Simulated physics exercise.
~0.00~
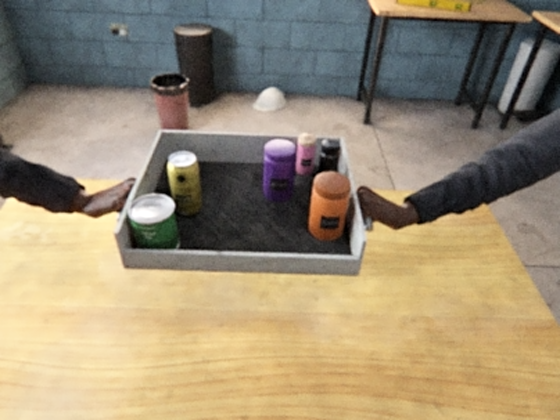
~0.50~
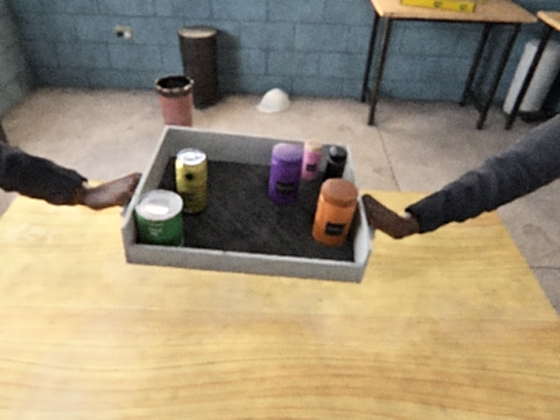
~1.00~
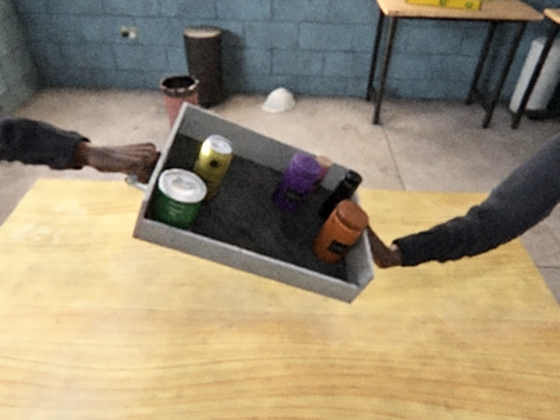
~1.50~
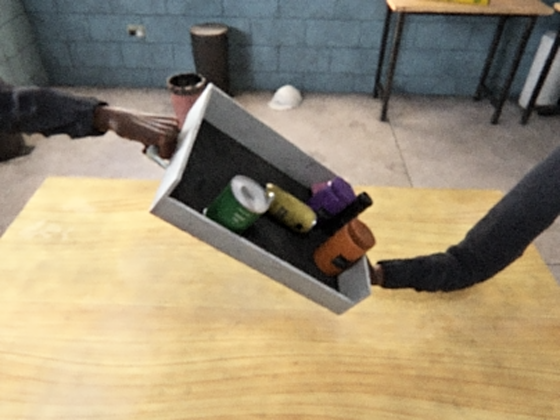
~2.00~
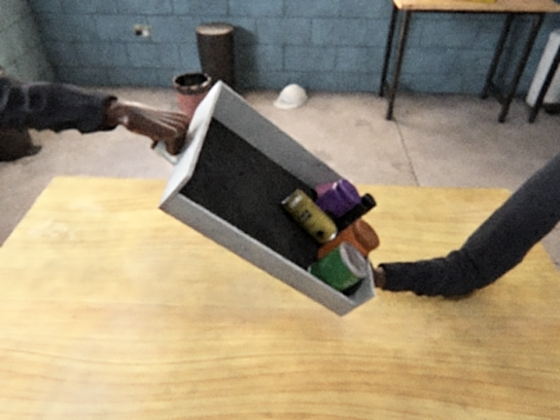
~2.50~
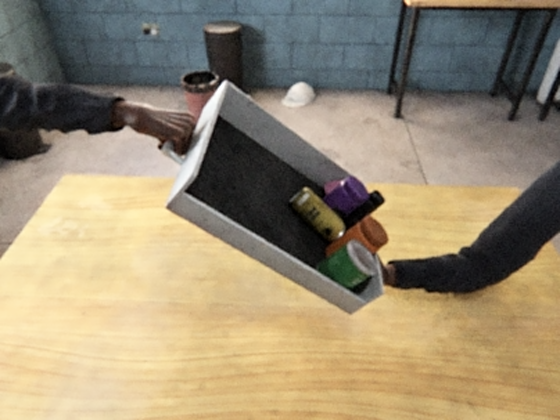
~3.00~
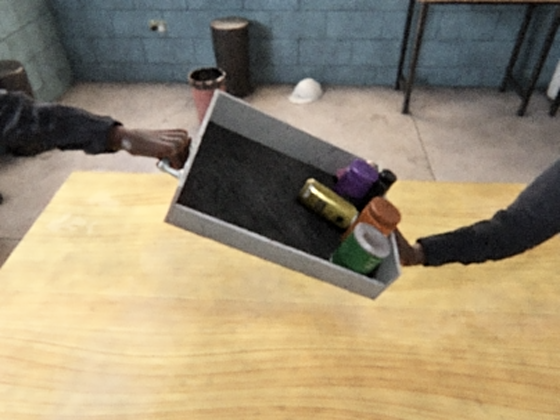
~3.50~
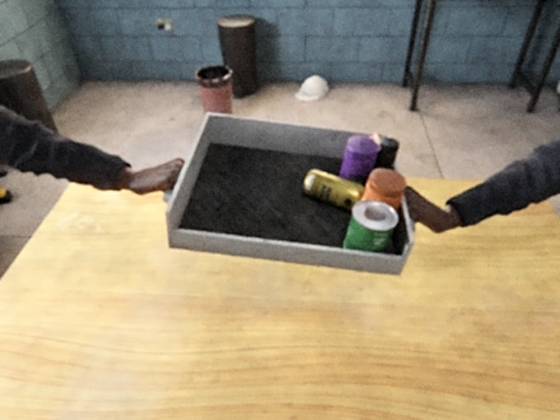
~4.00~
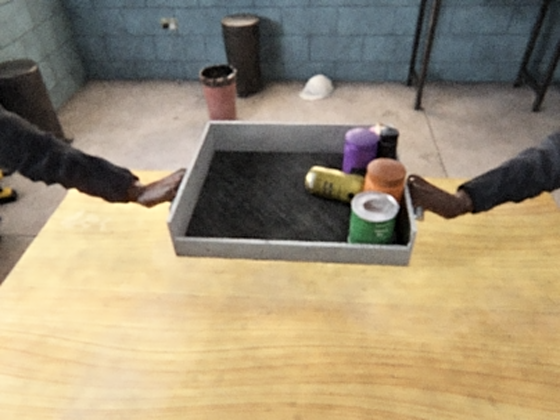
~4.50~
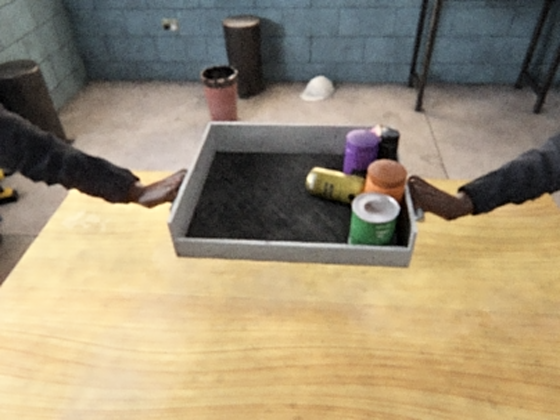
The clip opens on two hands holding a shallow-looking gray crate above a wooden table, with a green tin, yellow can, purple jar, orange jar and small pink and black shakers standing inside. The hands tip the crate steeply, right side down. The yellow can topples and slides right, the purple jar and shakers lean or fall, and the green tin then slides down to the low end beside the orange jar. After a brief hold, the hands bring the crate level again. Everything remains inside, bunched at the right, with the yellow can lying on its side.
